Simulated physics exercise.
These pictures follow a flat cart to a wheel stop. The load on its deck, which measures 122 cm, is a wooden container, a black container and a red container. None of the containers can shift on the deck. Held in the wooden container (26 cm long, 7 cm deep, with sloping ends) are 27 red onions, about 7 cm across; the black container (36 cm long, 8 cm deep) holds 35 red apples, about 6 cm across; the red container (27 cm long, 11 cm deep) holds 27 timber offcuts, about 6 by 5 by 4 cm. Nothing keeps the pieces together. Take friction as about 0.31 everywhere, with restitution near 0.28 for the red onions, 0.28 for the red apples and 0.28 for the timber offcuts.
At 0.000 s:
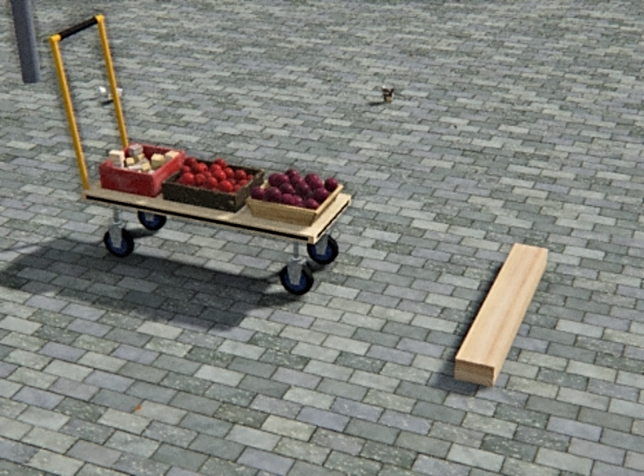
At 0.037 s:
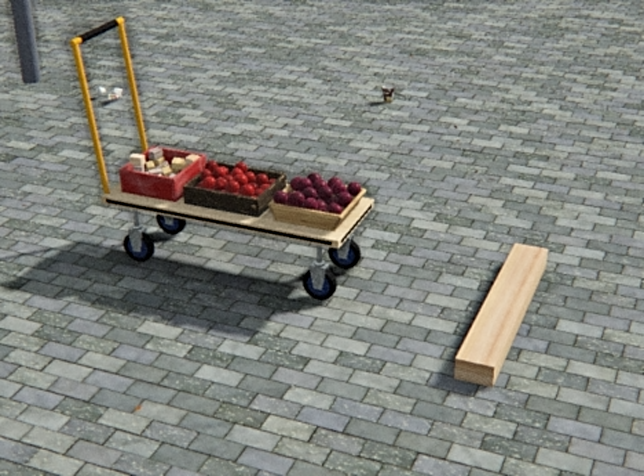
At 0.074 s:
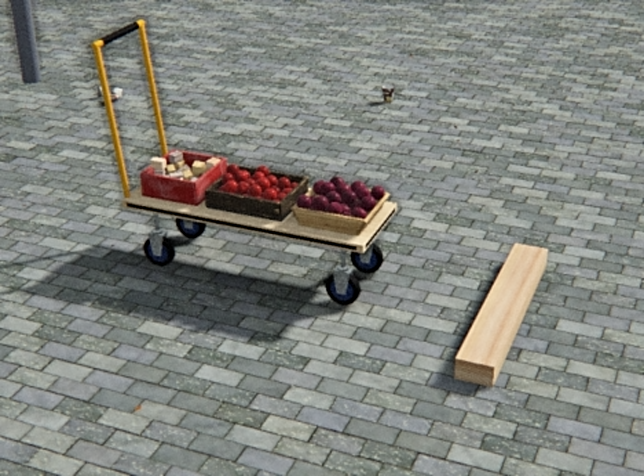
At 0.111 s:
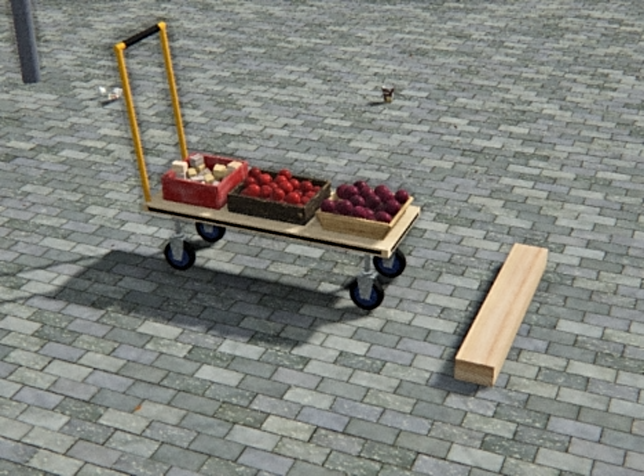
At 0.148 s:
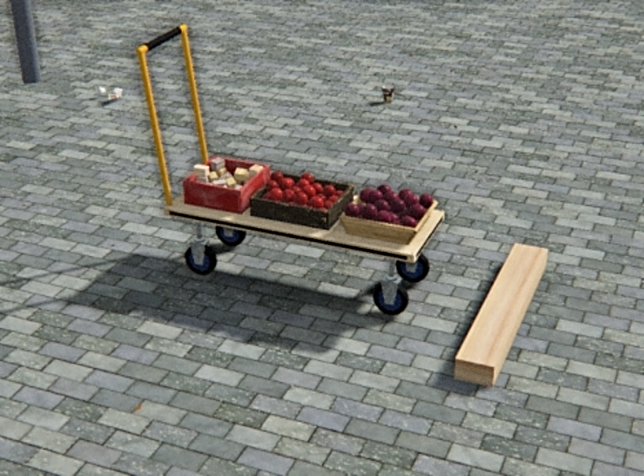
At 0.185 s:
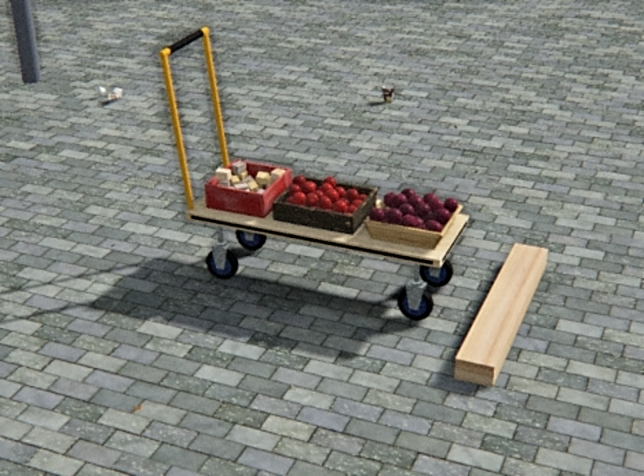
A flat cart carrying three containers of goods rolls right, nearing a wooden beam on the paving.
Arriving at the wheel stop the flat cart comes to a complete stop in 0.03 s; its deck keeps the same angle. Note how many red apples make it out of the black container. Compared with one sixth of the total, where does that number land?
It lands above one sixth.
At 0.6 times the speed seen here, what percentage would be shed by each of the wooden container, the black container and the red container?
Then the wooden container sheds 30 per cent, the black container 10 per cent, and the red container 0 per cent.
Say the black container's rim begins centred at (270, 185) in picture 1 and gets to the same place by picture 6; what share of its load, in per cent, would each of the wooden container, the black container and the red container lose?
That would give wooden container 20 %, black container 10 % and red container 0 %.
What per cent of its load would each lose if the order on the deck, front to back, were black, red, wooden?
Wooden container 60 %, black container 40 %, red container 10 %.
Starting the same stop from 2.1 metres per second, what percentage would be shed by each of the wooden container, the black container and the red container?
Wooden container 40 %, black container 20 %, red container 0 %.
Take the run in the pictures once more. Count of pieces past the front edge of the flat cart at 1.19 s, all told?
Roughly 20 pieces.
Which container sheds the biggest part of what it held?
Answer: The wooden container.
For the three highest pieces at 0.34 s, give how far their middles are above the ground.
I'd say near 58 cm.
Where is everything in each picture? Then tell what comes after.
In the first picture (we follow the rim corner now nearest the camera), black container at (233, 194); wooden container at (316, 211); 78 cm still to roll; nothing out yet.
In the second picture, black container at (256, 198); wooden container at (340, 216); 67 cm still to roll.
In the third picture, black container at (279, 202); wooden container at (364, 220); 55 cm still to roll.
In the fourth picture, black container at (302, 207); wooden container at (389, 225); 44 cm still to roll.
In the fifth picture, black container at (326, 211); wooden container at (415, 229); 32 cm still to roll.
In the sixth picture, black container at (351, 215); wooden container at (441, 234); 21 cm still to roll; nothing out yet.
After 0.24 s, the wheels strike.
After 0.34 s, 5 of 27 out of the wooden container, 3 of 35 out of the black container and 1 of 27 out of the red container.
After 0.46 s, 13 of 27 out of the wooden container, 12 of 35 out of the black container and 2 of 27 out of the red container.
After 0.69 s, 15 of 27 out of the wooden container, 14 of 35 out of the black container and 2 of 27 out of the red container.
Final count (at 1.19 s), 15 of 27 out of the wooden container, 14 of 35 out of the black container and 2 of 27 out of the red container. Asked share, 14 of 35, 40 per cent.
